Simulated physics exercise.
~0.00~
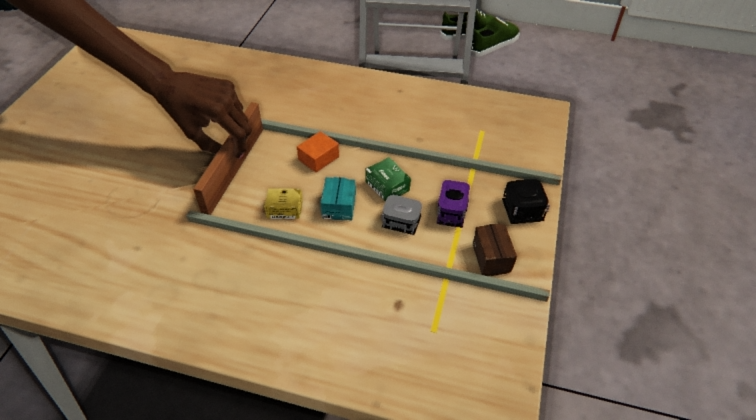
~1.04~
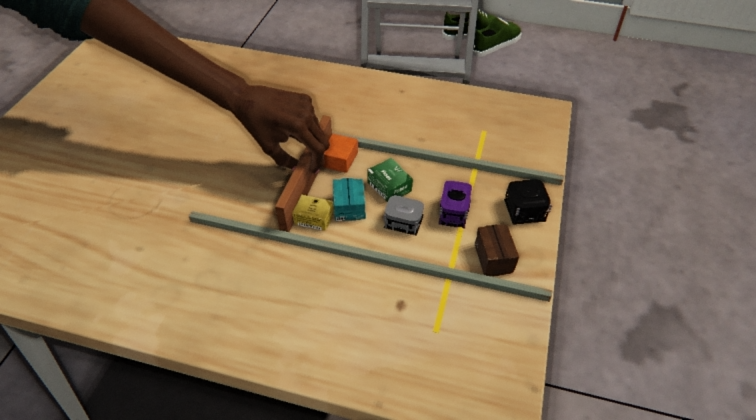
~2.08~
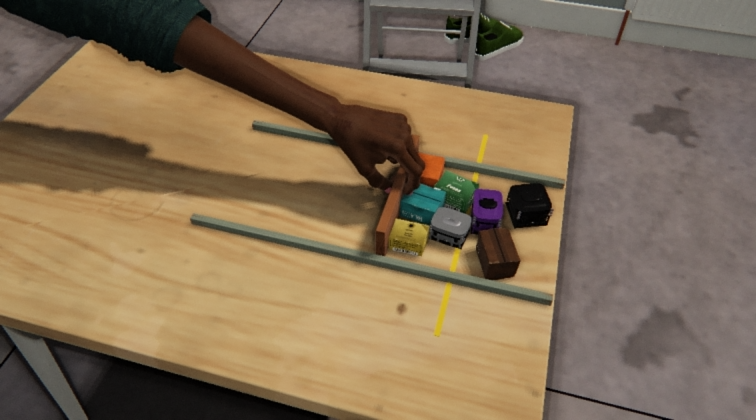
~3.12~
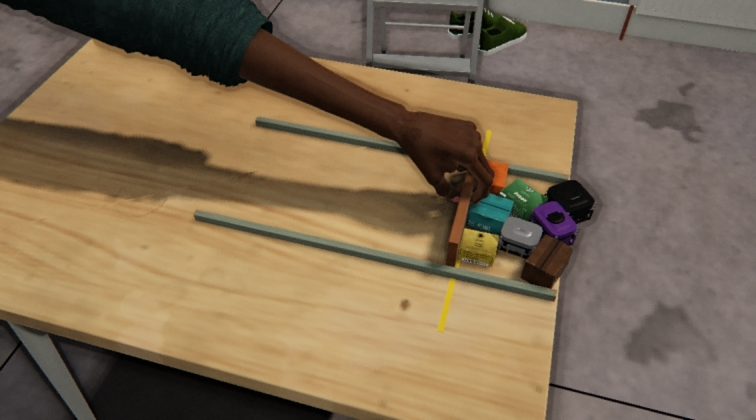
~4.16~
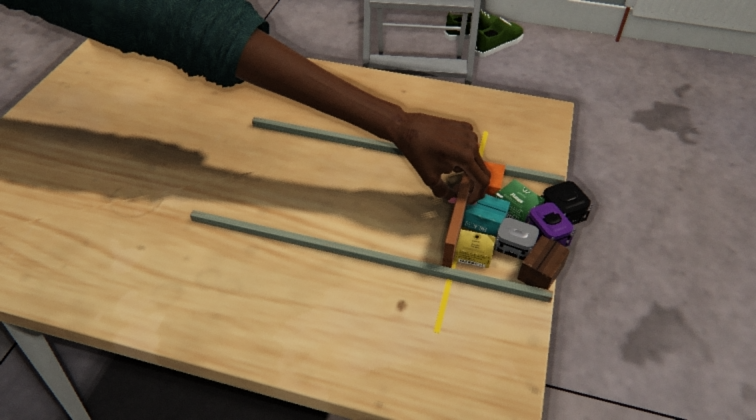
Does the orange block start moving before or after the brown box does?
The orange block starts moving before the brown box. The brown box stays still at first and shifts only later, as the crowded boxes are pushed toward the table's edge.
